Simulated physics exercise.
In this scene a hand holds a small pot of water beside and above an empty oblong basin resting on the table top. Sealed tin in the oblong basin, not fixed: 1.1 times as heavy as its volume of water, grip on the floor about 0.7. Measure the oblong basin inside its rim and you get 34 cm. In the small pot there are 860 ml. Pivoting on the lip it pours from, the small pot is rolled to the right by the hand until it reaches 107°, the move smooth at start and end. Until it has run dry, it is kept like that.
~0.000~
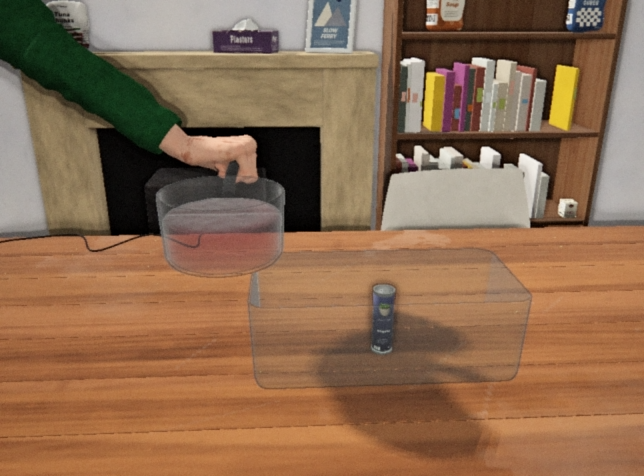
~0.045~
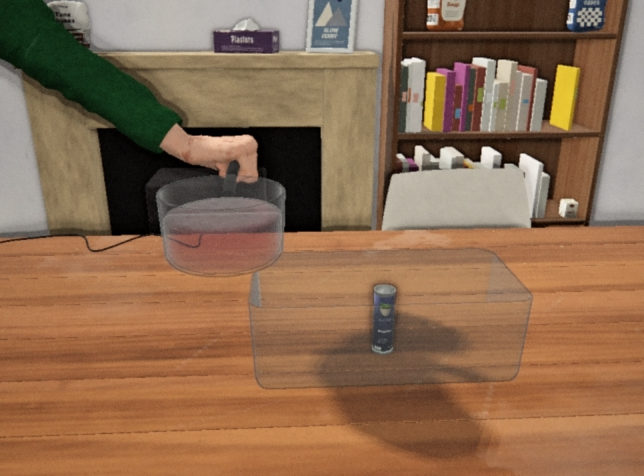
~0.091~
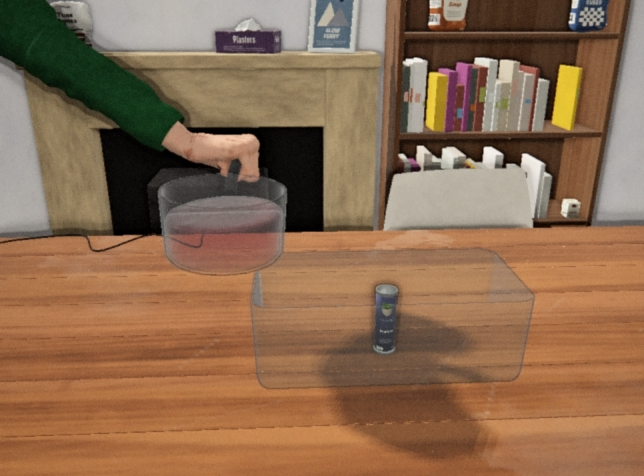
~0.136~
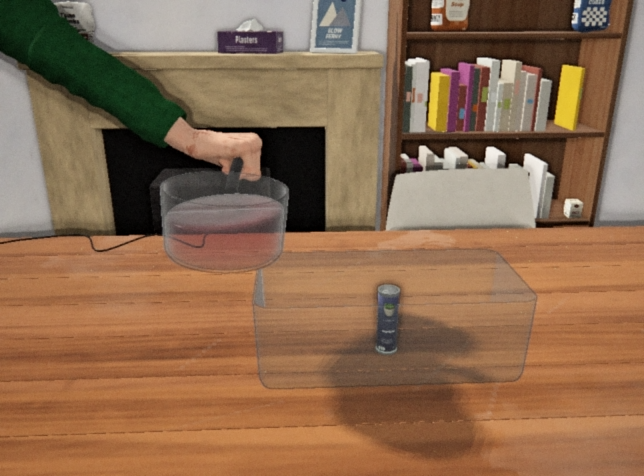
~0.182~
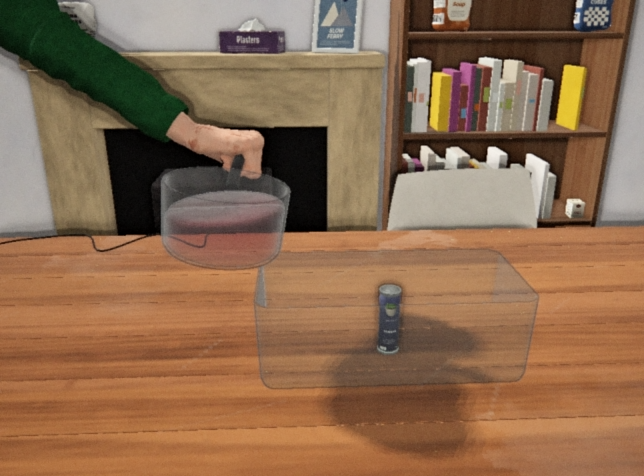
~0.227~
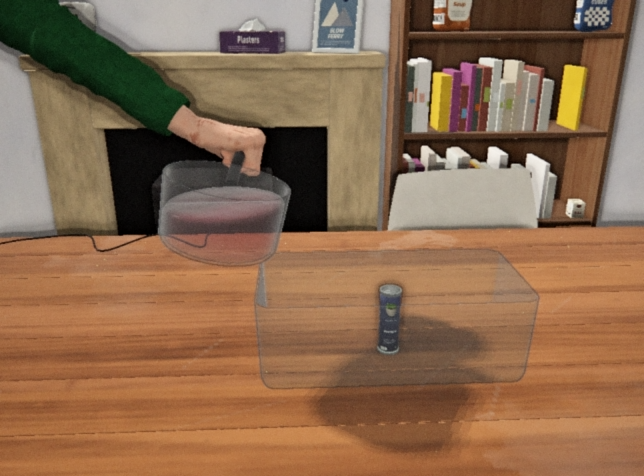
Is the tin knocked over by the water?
Yes. It will tip.
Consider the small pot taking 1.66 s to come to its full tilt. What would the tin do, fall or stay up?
In that case the tin overturns.
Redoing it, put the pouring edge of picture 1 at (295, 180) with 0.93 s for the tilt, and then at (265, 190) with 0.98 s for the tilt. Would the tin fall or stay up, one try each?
The tin overturns the first time and overturns the second time.
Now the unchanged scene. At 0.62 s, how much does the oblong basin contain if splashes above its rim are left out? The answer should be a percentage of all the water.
1 %, give or take.
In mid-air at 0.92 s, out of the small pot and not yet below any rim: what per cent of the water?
Roughly 22 %.
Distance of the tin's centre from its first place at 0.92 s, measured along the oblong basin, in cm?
About 3 cm.
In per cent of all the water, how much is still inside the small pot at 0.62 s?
Roughly 72 percent.
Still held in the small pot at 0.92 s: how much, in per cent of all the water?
14 in a hundred, give or take.
Then, 0.62 s in, the tilt is 69° and 72 per cent is still to pour; the tin stands where it began.
Then, 0.92 s in, the tilt is 103° and 14 per cent is still to pour; the tin leans 33°.
Then, 1.22 s in, the tilt is 107° and 0 per cent is still to pour; the tin lies on its side.
Then, 1.55 s in, the tilt is 107° and 0 per cent is still to pour; the tin lies on its side.
Finally, the tin lies on its side.
